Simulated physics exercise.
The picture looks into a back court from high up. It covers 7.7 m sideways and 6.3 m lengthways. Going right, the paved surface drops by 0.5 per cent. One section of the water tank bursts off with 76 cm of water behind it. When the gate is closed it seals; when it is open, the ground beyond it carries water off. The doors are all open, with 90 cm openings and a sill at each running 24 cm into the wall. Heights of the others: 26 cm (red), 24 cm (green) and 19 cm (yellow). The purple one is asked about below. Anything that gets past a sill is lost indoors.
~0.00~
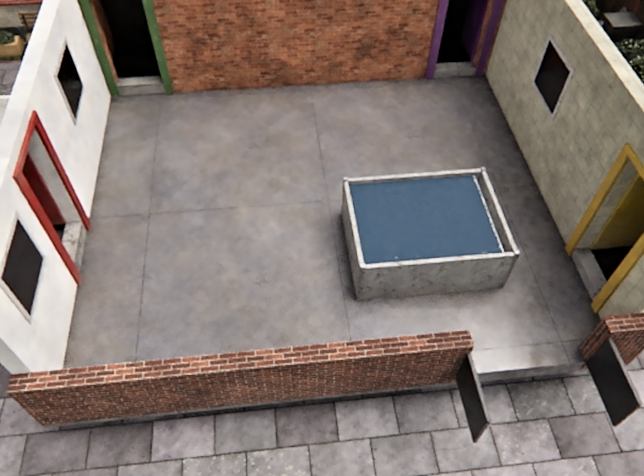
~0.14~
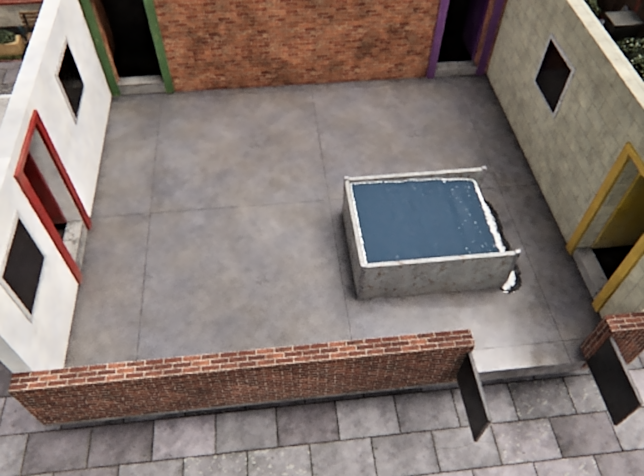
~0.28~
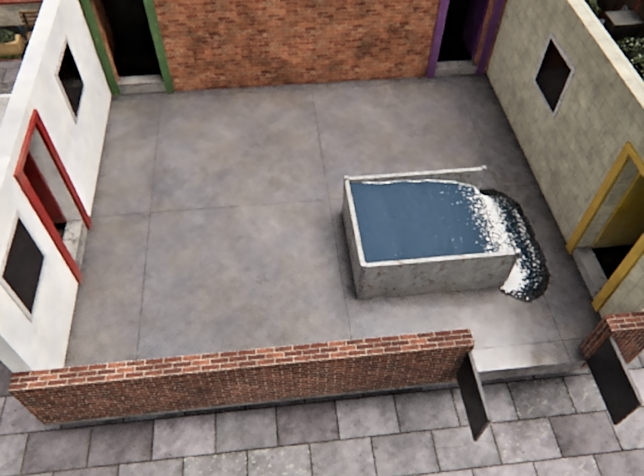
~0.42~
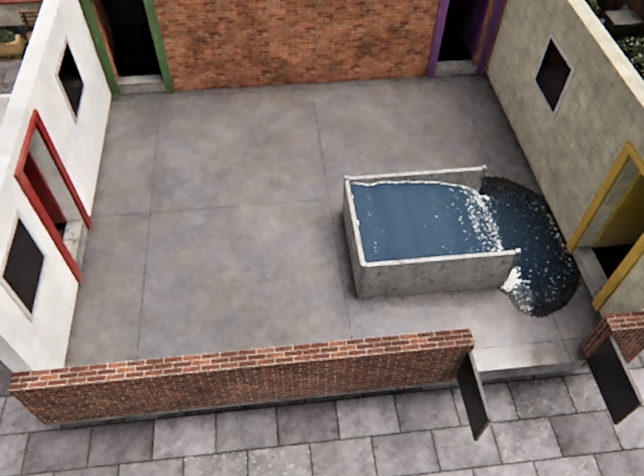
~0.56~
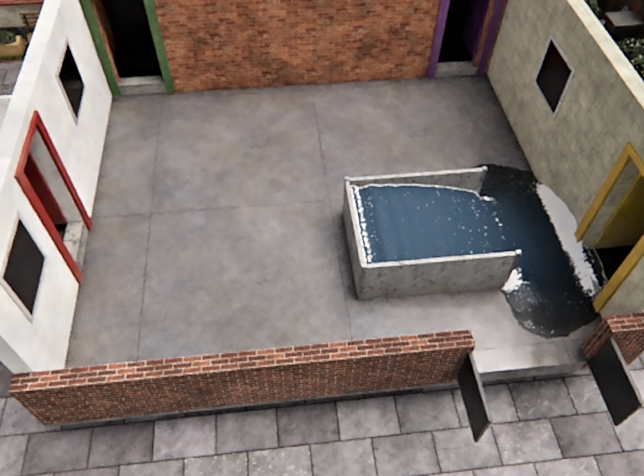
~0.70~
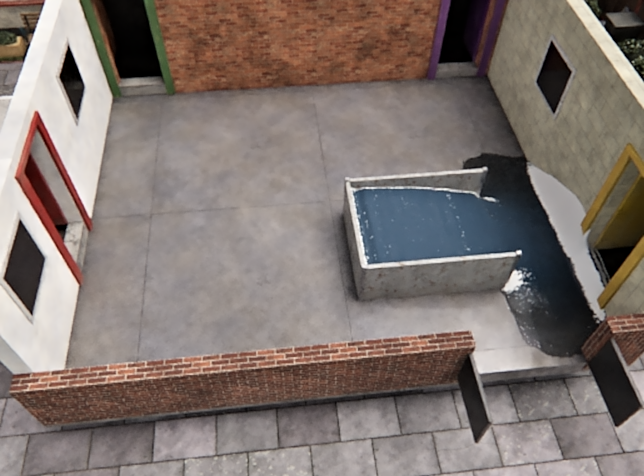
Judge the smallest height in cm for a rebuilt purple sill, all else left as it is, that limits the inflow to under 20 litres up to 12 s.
Roughly 23 cm at the least.
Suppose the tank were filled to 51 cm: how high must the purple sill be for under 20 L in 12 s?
Roughly 14.0 centimetres.
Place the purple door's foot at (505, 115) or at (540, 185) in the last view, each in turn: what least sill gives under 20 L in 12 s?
You'd want roughly 7.0 cm there first, then roughly 30 cm.
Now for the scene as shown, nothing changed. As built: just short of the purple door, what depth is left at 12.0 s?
Some 4.5 centimetres.
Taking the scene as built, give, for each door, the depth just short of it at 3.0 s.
In cm: Red 0, purple 27, green 0, yellow 26.
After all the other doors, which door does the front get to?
It's the red door.
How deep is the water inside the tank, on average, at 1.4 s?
Some 37 cm.
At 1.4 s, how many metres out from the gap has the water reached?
The front sits around 3.6 m out.
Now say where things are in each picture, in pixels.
The first frame shows the water tank at (426, 218) is whole and still, 76 cm deep; the purple door at (464, 34) is dry.
In the second frame, the gap is at (488, 233), the front 0.2 m out at (515, 282); the back of the water tank holds 76 cm.
In the third frame, the gap is at (488, 233), the front 0.7 m out at (543, 276); the back of the water tank holds 76 cm.
In the fourth frame, water pours out at (488, 234) and has run 1.3 m, to (572, 263); about 10 cm deep outside, 74 cm at the back.
In the fifth frame, water pours out at (488, 236) and has run 1.5 m, to (595, 262); about 10 cm deep outside, 67 cm at the back.
In the sixth frame, the gap is at (488, 236), the front 1.7 m out at a hidden place; the back of the water tank holds 64 cm; the purple door at (465, 34), 4.4 m from the gap, is still 2.6 m from the nearest water.
After 1.4 s water covers 10 % of the floor, deepest (52 cm) near (556, 236); it has not reached the purple door.
After 3.0 s water covers 35 % of the floor, deepest (32 cm) near (601, 333); 27 cm at the purple door, 36 litres in over its 18 cm sill.
After 12.0 s water covers 95 % of the floor, deepest (8 cm) near (278, 376); 4 cm at the purple door, 61 litres in over its 18 cm sill.
At the purple door as built, the water arrived by 1.9 s and peaked near 30 cm at 2.6 s.
With a sill of 19 cm, 50 litres would have come in within the 12 s; with 26 cm, 8 litres. So under 20 litres takes about 23 cm.
